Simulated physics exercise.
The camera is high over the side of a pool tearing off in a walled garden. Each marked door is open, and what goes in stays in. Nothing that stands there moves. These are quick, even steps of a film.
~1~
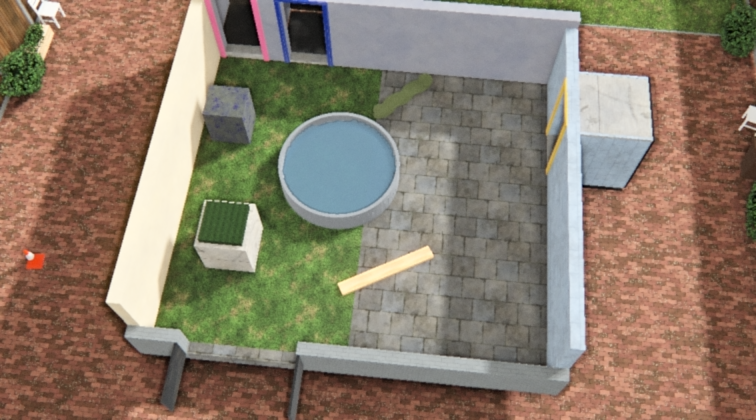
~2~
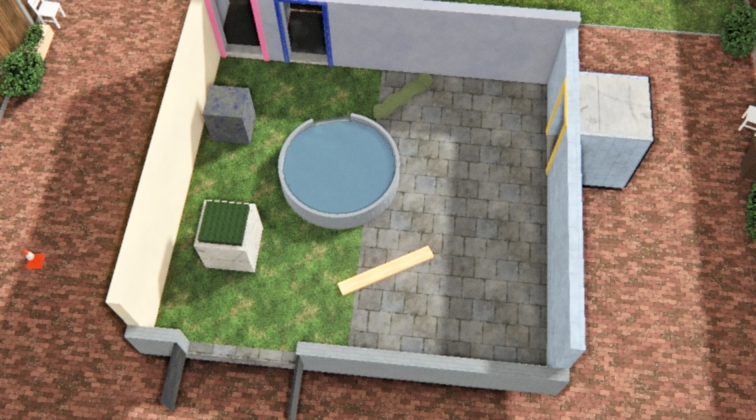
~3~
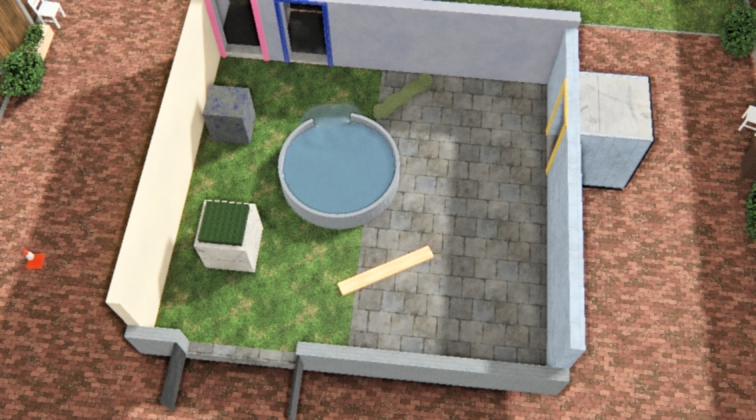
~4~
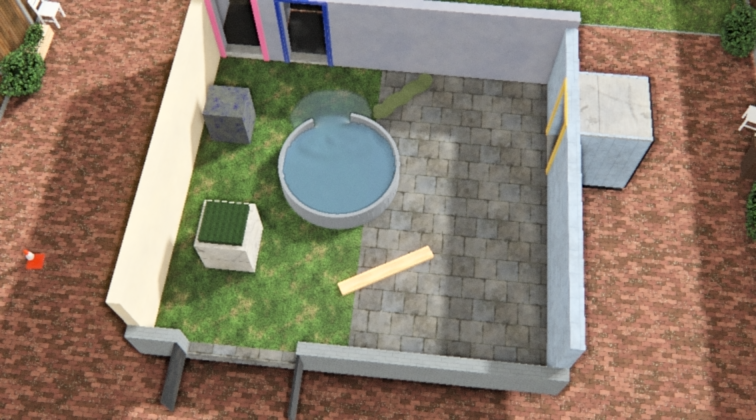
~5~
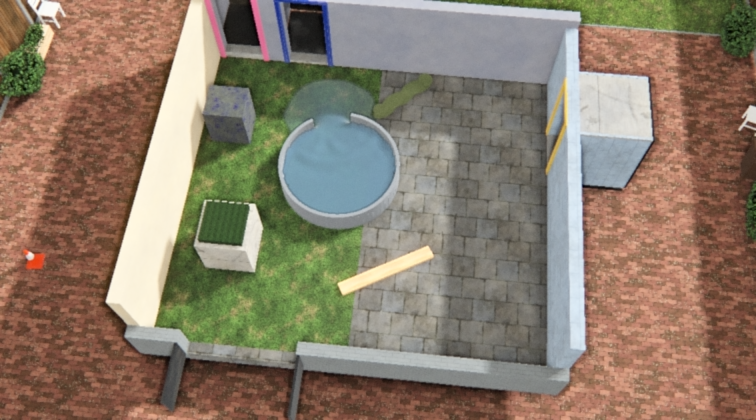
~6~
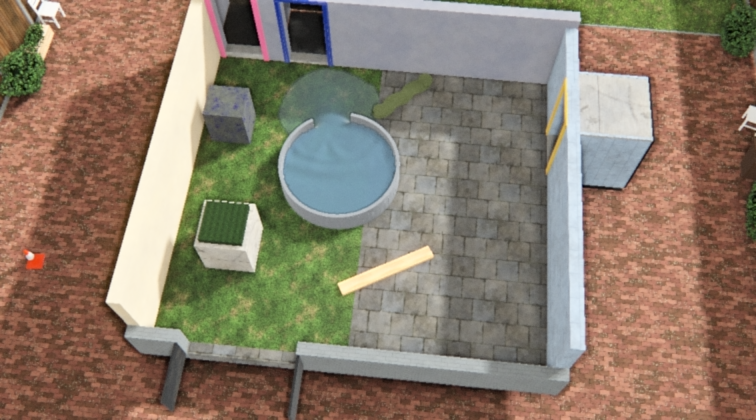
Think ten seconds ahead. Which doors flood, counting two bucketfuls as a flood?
The pink door admits no more than that; the yellow door admits no more than that; the blue door lets in a lot.
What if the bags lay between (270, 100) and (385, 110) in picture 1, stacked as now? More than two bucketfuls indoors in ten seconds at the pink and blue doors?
One by one: The pink door holds, the blue door stays under.
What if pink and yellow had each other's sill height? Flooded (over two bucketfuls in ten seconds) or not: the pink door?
One by one: The pink door floods.
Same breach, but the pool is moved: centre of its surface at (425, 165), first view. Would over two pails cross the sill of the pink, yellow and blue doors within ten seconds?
Then: Pink door keeps below it, yellow door takes more, blue door keeps below it.
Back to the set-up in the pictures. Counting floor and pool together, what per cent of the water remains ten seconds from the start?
Roughly 90 per cent.
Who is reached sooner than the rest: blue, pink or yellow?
I say the blue one.
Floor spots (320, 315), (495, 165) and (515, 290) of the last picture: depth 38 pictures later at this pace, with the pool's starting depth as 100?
In turn 0, 0 and 0 in a hundred.
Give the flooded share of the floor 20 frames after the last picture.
Near 15 in a hundred.
A moment on, water covers 10 % of the floor; the pink door not reached, the yellow door not reached, the blue door under two buckets in.
Next, water covers 15 % of the floor; the pink door wet at the sill, nothing in, the yellow door not reached, the blue door over two buckets in.
Then, water covers 15 % of the floor; the pink door wet at the sill, nothing in, the yellow door not reached, the blue door far over two buckets in.
Later, water covers 25 % of the floor; the pink door wet at the sill, nothing in, the yellow door not reached, the blue door far over two buckets in.
In the end, water covers 40 % of the floor; the pink door wet at the sill, nothing in, the yellow door wet at the sill, nothing in, the blue door far over two buckets in.
